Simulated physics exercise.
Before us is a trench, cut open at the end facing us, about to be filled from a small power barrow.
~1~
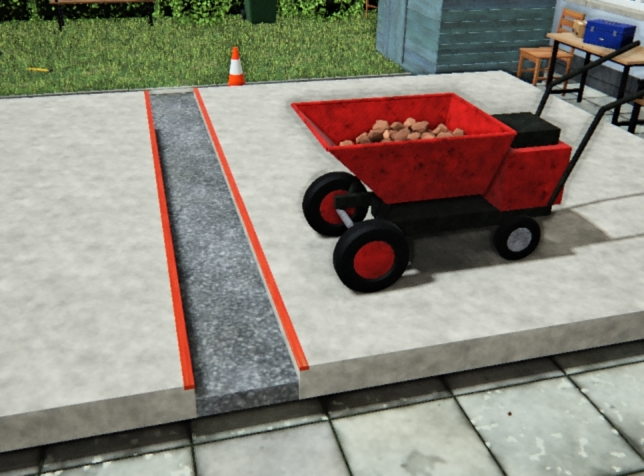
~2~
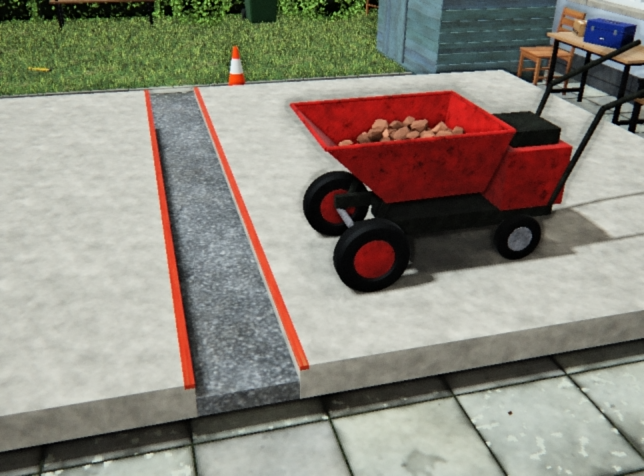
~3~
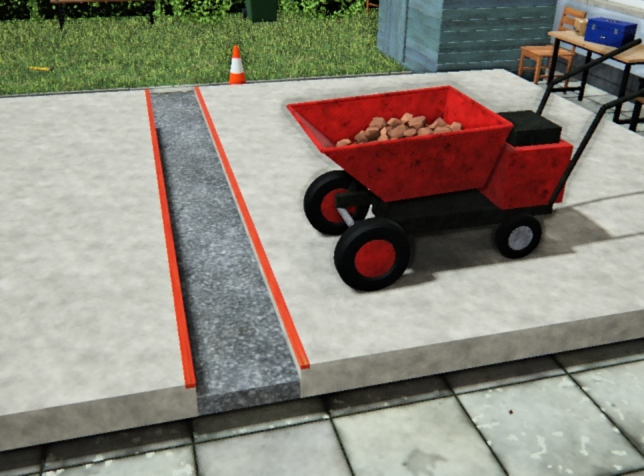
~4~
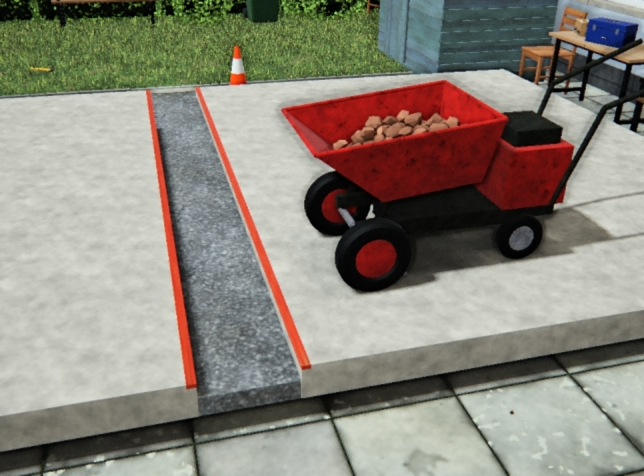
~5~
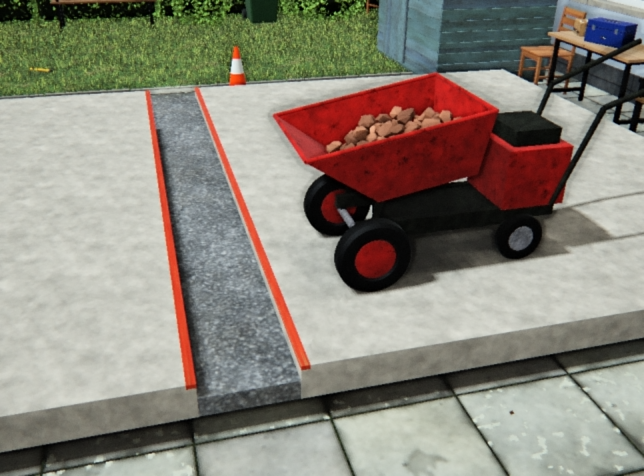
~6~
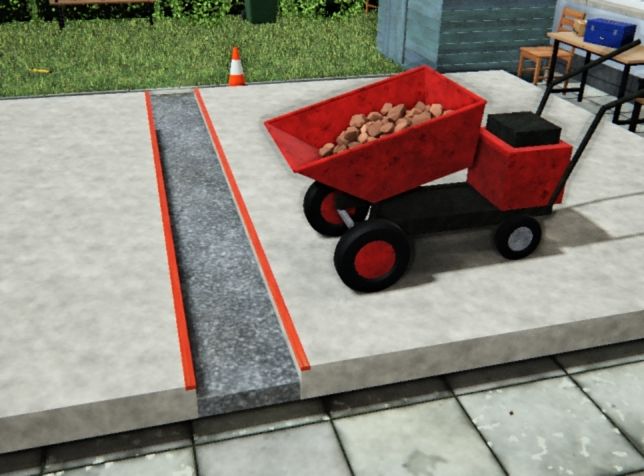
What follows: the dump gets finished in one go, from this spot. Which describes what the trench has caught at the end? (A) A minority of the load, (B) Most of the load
Most of the load.
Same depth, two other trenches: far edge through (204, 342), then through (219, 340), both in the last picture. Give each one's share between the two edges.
Lab note: Try one 50 per cent, try two 30 per cent.
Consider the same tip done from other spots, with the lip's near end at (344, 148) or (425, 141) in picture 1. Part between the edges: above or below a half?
Lab note - position 1: A majority share; position 2: A minority share.
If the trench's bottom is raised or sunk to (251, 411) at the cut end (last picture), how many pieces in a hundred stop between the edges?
Estimate: Approx. 100 per cent.
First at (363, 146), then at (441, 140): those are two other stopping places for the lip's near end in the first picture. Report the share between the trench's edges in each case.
First try: Around 70 %; second try: Around 20 %.
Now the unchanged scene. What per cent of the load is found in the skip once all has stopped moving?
Close to 30 in a hundred.
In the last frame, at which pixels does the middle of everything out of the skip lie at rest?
It settles centred around (207, 280).
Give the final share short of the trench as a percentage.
Estimate: Around 0 per cent.
Soon after the last picture, skip tipped steeply; all in the skip.
A little later, skip tipped right over; most in the skip; about a quarter in or heaped over the trench; a stray few beyond it.
Later still, skip tipped right over; about a quarter in the skip; about two thirds in or heaped over the trench; a small part beyond it.
At rest, skip tipped right over; about a quarter in the skip; about two thirds in or heaped over the trench; a small part beyond it.
